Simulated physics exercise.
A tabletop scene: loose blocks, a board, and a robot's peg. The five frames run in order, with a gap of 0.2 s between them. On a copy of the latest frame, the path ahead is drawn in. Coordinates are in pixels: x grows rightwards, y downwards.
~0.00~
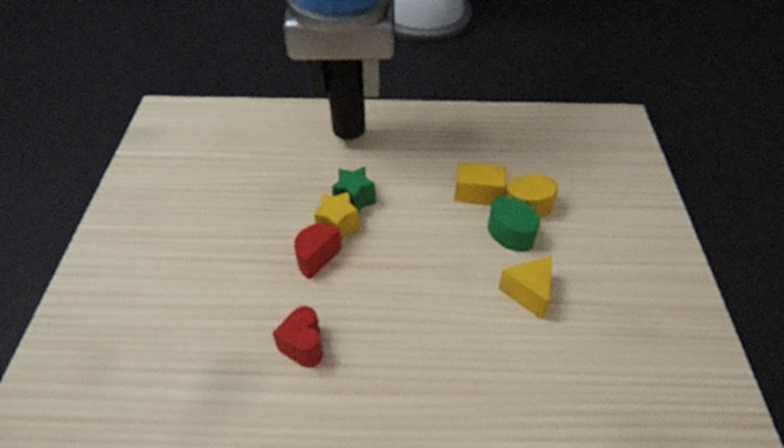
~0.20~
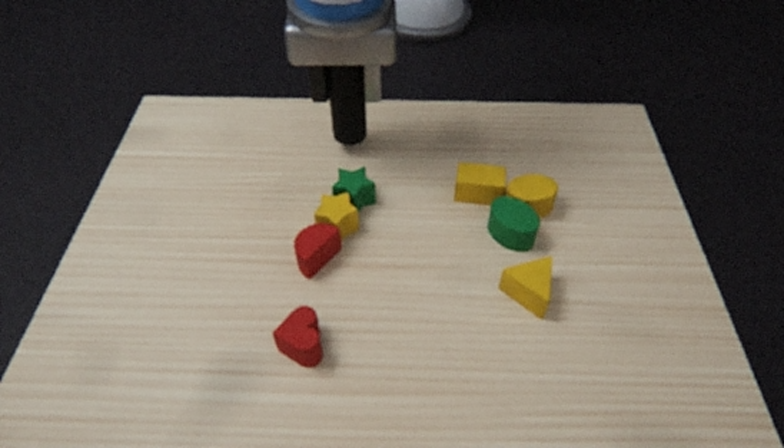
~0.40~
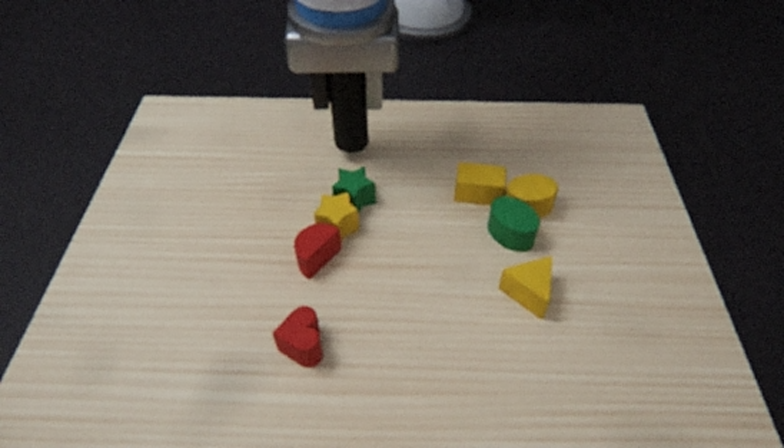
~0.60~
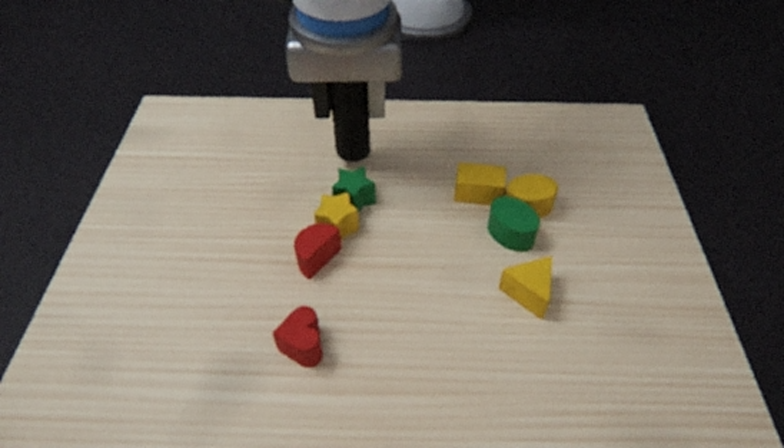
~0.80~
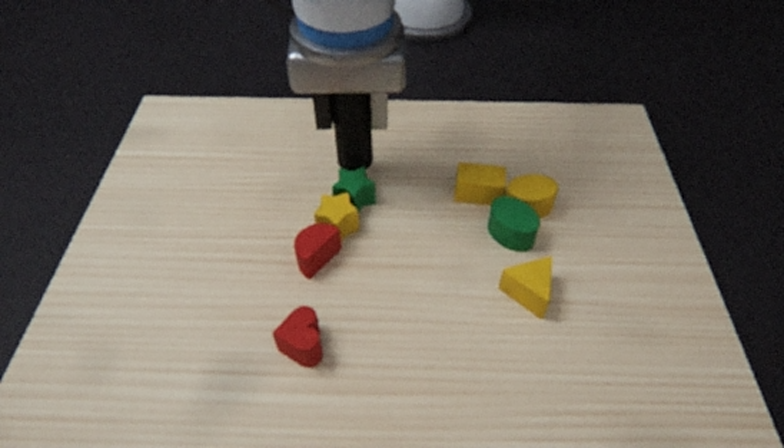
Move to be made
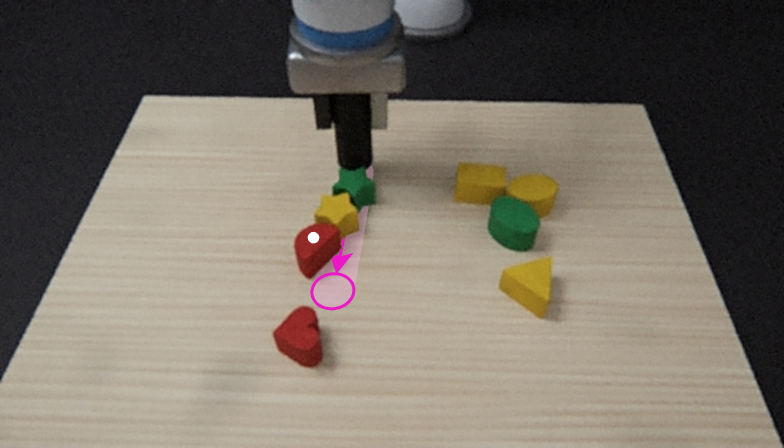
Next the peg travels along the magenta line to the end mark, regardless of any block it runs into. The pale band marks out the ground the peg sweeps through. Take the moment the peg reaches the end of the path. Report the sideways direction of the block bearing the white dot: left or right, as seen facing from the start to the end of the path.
To the path's right.
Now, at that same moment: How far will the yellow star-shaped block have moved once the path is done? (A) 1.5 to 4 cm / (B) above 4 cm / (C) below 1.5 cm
B.
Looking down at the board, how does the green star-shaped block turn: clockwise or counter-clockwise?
Viewed from overhead, the green star-shaped block winds up turned anticlockwise.
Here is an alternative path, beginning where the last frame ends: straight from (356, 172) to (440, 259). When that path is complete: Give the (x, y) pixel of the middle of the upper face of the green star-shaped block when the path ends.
It is at (375, 218).
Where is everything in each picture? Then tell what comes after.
The first picture shows peg tip at (349, 129); block tops, red heart at (299, 328); red half-round block at (313, 238); yellow star-shaped block at (336, 206); green star-shaped block at (353, 179).
The second picture shows peg at (350, 135); blocks unchanged.
The third picture shows peg at (352, 142); blocks unchanged.
The fourth picture shows peg at (353, 150); blocks unchanged.
The fifth picture shows peg at (355, 161); red heart at (299, 328); red half-round block at (313, 238); yellow star-shaped block at (336, 206); green star-shaped block at (353, 179).
Path on the board, straight from (356, 172) to (333, 291); the dot is on the red half-round block.
The first path, step by step. One third of the way, peg at (349, 196); red half-round block at (303, 255), turned 40° clockwise; yellow star-shaped block at (336, 235); green star-shaped block at (357, 211).
Two thirds of the way, peg at (341, 236); red half-round block at (297, 263), turned 65° clockwise; yellow star-shaped block at (342, 265), turned 60° clockwise; green star-shaped block at (371, 242), turned 50° anticlockwise.
At the end, peg at (331, 281); red heart in place; red half-round block at (288, 275), turned 105° clockwise; yellow star-shaped block at (342, 303), turned 55° clockwise; green star-shaped block at (374, 249), turned 90° anticlockwise.
